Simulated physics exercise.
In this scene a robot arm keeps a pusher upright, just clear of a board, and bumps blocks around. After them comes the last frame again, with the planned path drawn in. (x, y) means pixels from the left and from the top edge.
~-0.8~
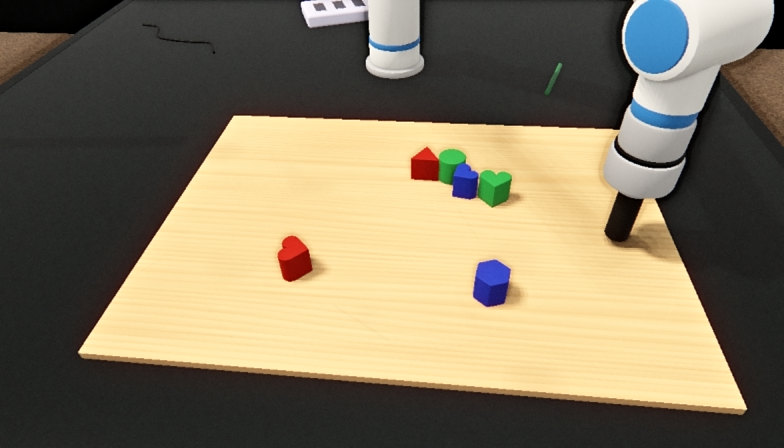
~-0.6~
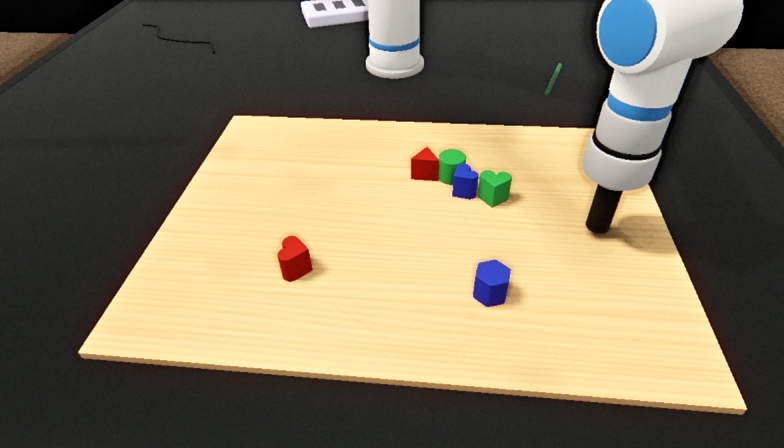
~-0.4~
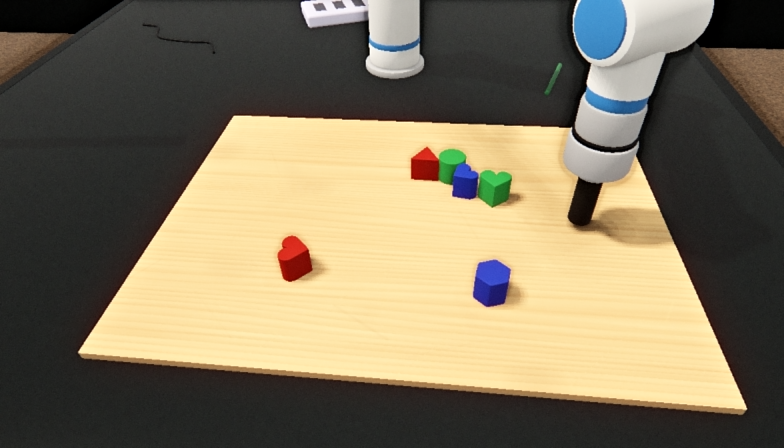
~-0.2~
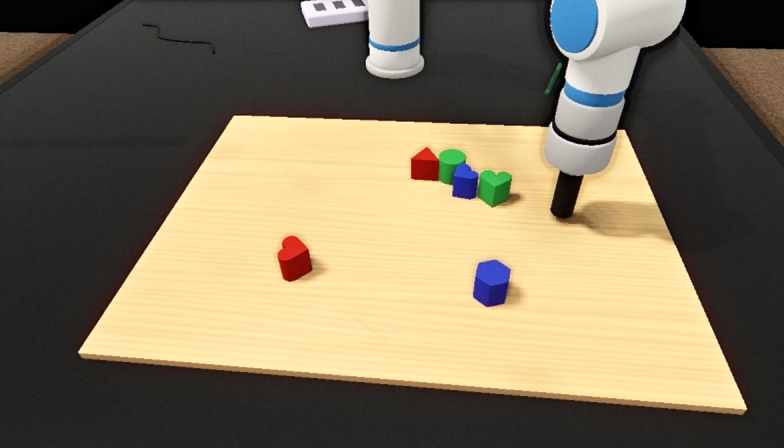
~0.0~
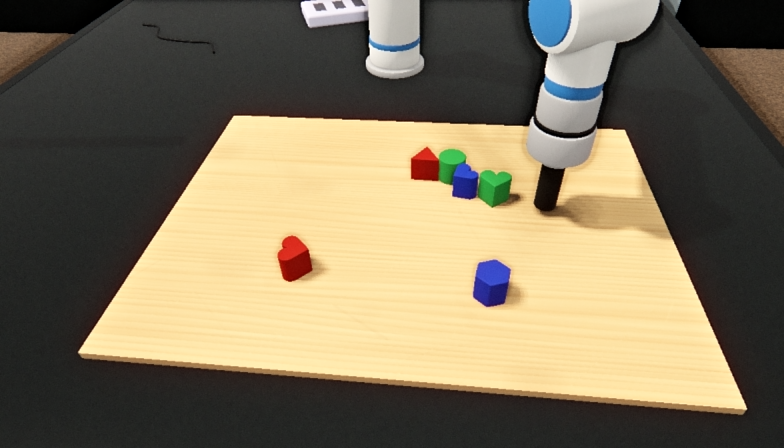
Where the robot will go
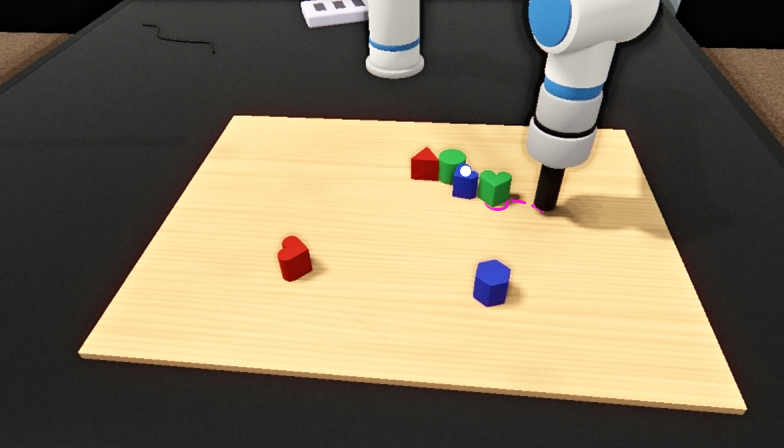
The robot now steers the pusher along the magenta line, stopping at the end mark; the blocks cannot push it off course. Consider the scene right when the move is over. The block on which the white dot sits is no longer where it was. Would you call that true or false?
That is true.
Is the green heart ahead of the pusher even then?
It seems so.
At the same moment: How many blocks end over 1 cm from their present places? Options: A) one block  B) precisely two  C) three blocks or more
B
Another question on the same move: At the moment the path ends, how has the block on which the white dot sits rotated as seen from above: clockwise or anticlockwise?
Rotation: Clockwise.
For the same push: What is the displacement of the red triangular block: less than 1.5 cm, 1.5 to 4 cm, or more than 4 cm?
Result: Under 1.5 cm.
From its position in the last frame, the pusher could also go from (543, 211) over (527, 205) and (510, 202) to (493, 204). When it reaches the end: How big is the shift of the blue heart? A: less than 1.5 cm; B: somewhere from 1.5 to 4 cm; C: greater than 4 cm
It's B.
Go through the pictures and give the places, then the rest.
In the first picture, pusher tip (616, 234); block tops, red triangular block (426, 154); green disc (452, 156); blue heart (466, 171); green heart (496, 177).
In the second picture, pusher (597, 226); blocks unchanged.
In the third picture, pusher (579, 219); blocks unchanged.
In the fourth picture, pusher (561, 212); blocks unchanged.
In the fifth picture, pusher (545, 205); red triangular block (426, 154); green disc (452, 156); blue heart (466, 171); green heart (496, 177).
Path on the board, from (543, 211) via (529, 204) and (513, 201), ending at (497, 203); the dot is on the blue heart.
On the path given first. Halfway along, pusher (522, 195); nothing pushed yet.
At the end, pusher (498, 196); red triangular block in place; green disc in place; blue heart (453, 172), turned 50° clockwise; green heart (477, 176), turned 30° anticlockwise.
